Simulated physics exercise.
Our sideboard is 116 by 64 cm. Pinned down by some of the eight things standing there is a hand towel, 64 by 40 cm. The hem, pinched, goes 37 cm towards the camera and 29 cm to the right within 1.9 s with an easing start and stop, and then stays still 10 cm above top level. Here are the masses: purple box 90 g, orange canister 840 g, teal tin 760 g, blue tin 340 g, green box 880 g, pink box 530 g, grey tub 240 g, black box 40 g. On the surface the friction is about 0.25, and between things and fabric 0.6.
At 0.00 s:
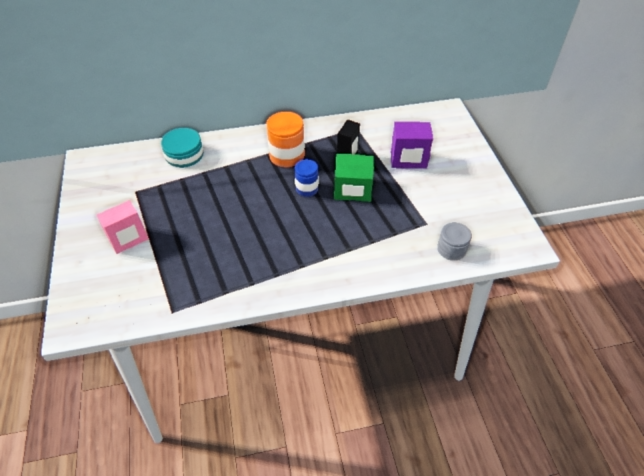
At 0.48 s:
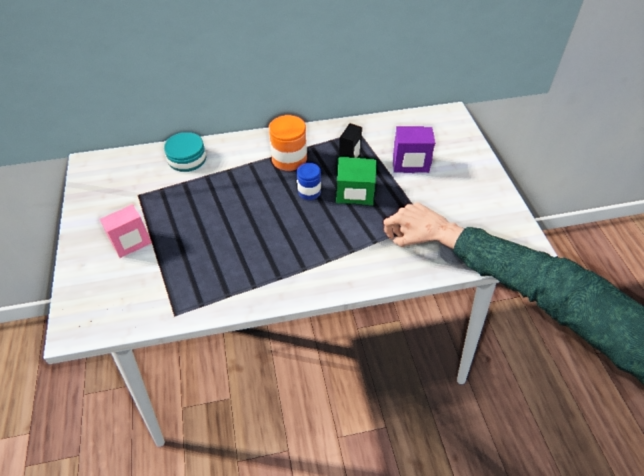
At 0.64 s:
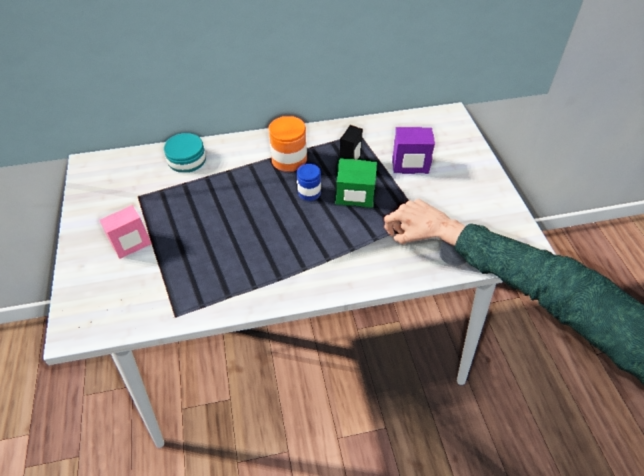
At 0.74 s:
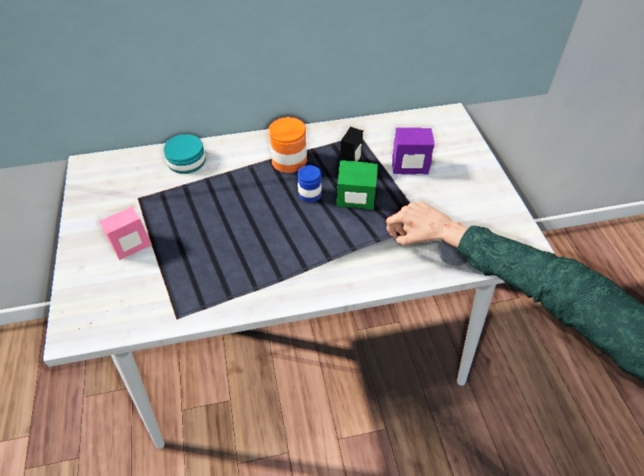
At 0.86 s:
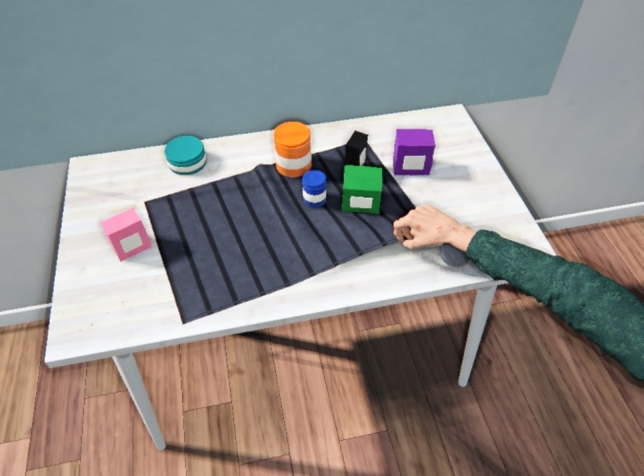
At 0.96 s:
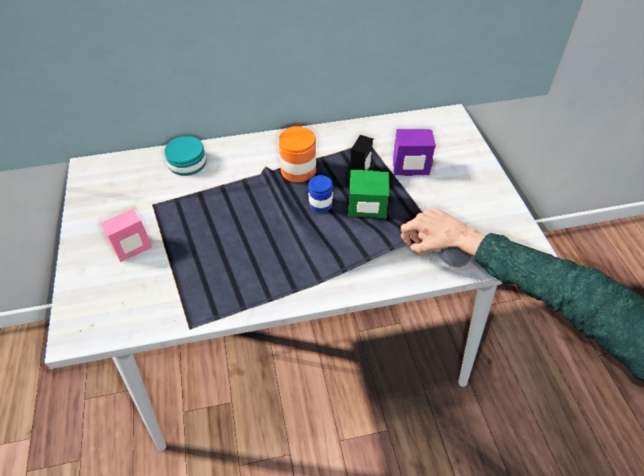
On a white table, a hand came in from the right, gripped the edge of a dark striped cloth and slowly dragged it slightly rightward, carrying the orange, blue, green and black containers along.
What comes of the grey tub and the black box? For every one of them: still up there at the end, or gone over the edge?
One by one: The grey tub fails to stay up; the black box fails to stay up.
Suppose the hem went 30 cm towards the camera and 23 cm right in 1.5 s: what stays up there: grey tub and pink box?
Outcome: Grey tub leaves the top; pink box is still there.
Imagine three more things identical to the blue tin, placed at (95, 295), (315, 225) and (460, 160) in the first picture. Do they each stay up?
Respectively, the copies end as follows: Still in place, gone from the top, still in place.
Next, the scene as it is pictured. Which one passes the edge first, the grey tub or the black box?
Grey.
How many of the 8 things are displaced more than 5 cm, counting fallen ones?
It adds up to 5.
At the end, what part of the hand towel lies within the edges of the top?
I'd estimate close to 0 per cent.
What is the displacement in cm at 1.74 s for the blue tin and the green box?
I'd put the blue tin at some 30 centimetres and the green box at some 30 centimetres.
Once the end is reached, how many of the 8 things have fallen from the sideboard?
Total: 5.
After 1.4 s, 90 % of the hand towel is still over the top; black box 17 cm off its start, blue tin 18 cm off its start, green box 17 cm off its start.
After 1.7 s, 60 % of the hand towel is still over the top; black box 31 cm off its start, grey tub 10 cm off its start, blue tin 32 cm off its start.
After 2.1 s, 25 % of the hand towel is still over the top; black box 45 cm off its start at (498, 227), grey tub on its side, 21 cm off its start at (540, 292), blue tin 48 cm off its start at (462, 303).
After 2.5 s, 0 % of the hand towel is still over the top; black box over the edge, grey tub over the edge, orange canister over the edge.
After 4.1 s, 0 % of the hand towel is still over the top; black box over the edge, grey tub over the edge, orange canister over the edge, blue tin over the edge.
